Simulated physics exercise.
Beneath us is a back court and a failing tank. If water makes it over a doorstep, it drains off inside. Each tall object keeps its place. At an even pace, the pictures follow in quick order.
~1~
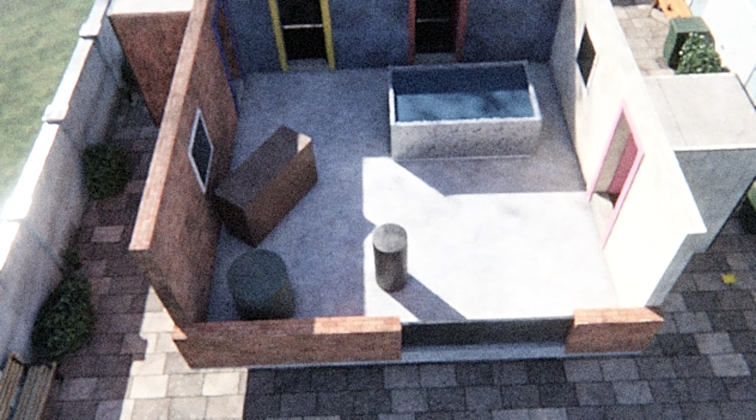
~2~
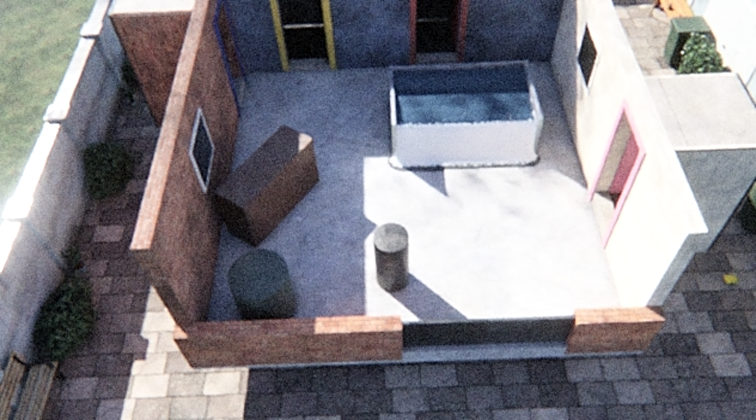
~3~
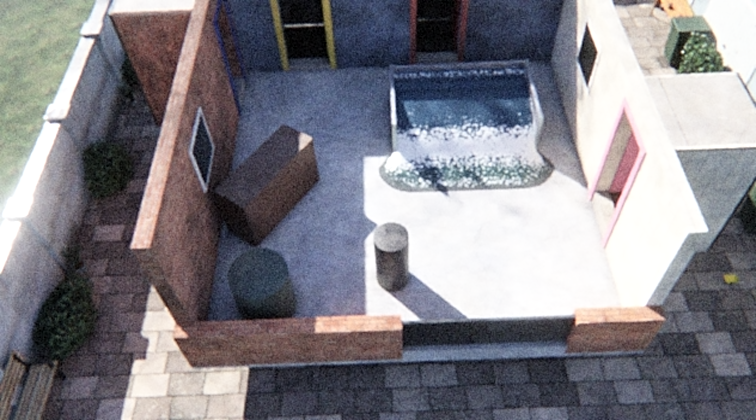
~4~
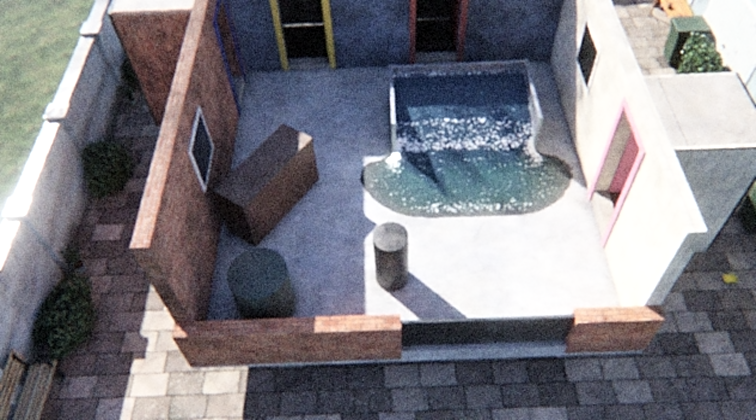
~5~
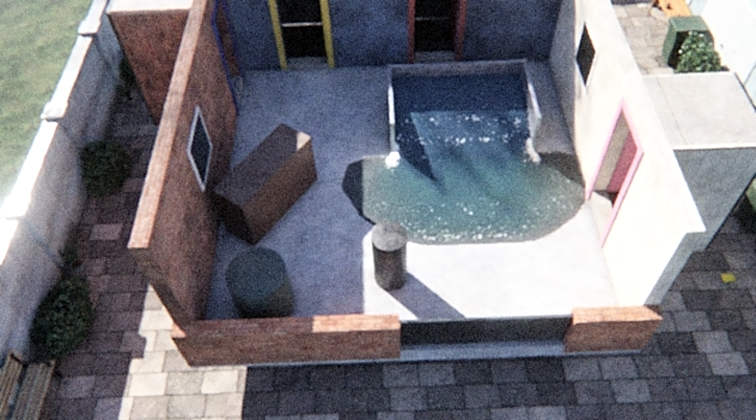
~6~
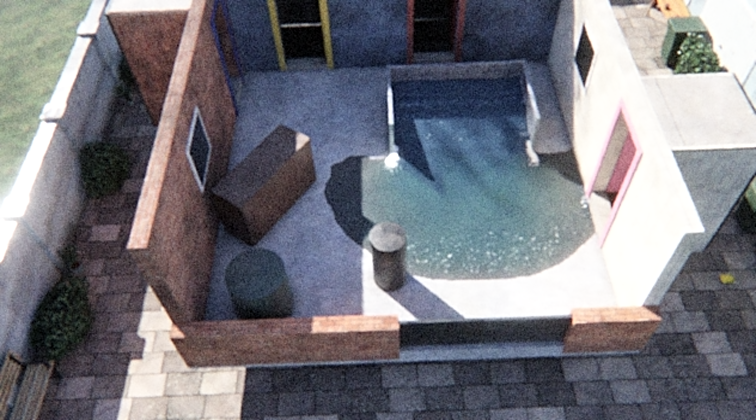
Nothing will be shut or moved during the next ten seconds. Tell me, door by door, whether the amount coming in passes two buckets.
The yellow door lets in little enough there. The blue door lets in little enough there. The red door lets in little enough there. The pink door lets in little enough there.
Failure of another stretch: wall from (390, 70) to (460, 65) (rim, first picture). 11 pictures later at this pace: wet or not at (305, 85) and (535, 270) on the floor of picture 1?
Note: Point one inundated; point two unreached.
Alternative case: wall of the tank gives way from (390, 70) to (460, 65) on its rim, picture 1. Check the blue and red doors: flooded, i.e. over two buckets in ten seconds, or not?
Lab note: Blue door above the mark, red door above the mark.
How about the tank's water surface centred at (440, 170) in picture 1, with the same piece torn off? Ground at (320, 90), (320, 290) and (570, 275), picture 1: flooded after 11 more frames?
As listed: Untouched, reached, reached.
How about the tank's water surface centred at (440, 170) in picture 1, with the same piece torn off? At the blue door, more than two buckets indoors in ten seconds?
As far as I can tell, blue stays within limits.
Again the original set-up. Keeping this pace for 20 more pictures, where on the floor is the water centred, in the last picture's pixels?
My reading is close to (455, 246).
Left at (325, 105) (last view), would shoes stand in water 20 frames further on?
That spot would be not wet.
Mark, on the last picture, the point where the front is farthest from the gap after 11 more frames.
The front tops out at about (202, 343).
A moment on, water covers 50 % of the floor; the yellow door not reached, the blue door not reached, the red door not reached, the pink door wet at the sill, nothing in.
Next, water covers 55 % of the floor; the yellow door not reached, the blue door not reached, the red door not reached, the pink door wet at the sill, nothing in.
Then, water covers 55 % of the floor; the yellow door not reached, the blue door not reached, the red door not reached, the pink door wet at the sill, nothing in.
Later, water covers 80 % of the floor; the yellow door not reached, the blue door not reached, the red door wet at the sill, nothing in, the pink door under two buckets in.
In the end, water covers 95 % of the floor; the yellow door under two buckets in, the blue door wet at the sill, nothing in, the red door wet at the sill, nothing in, the pink door under two buckets in.
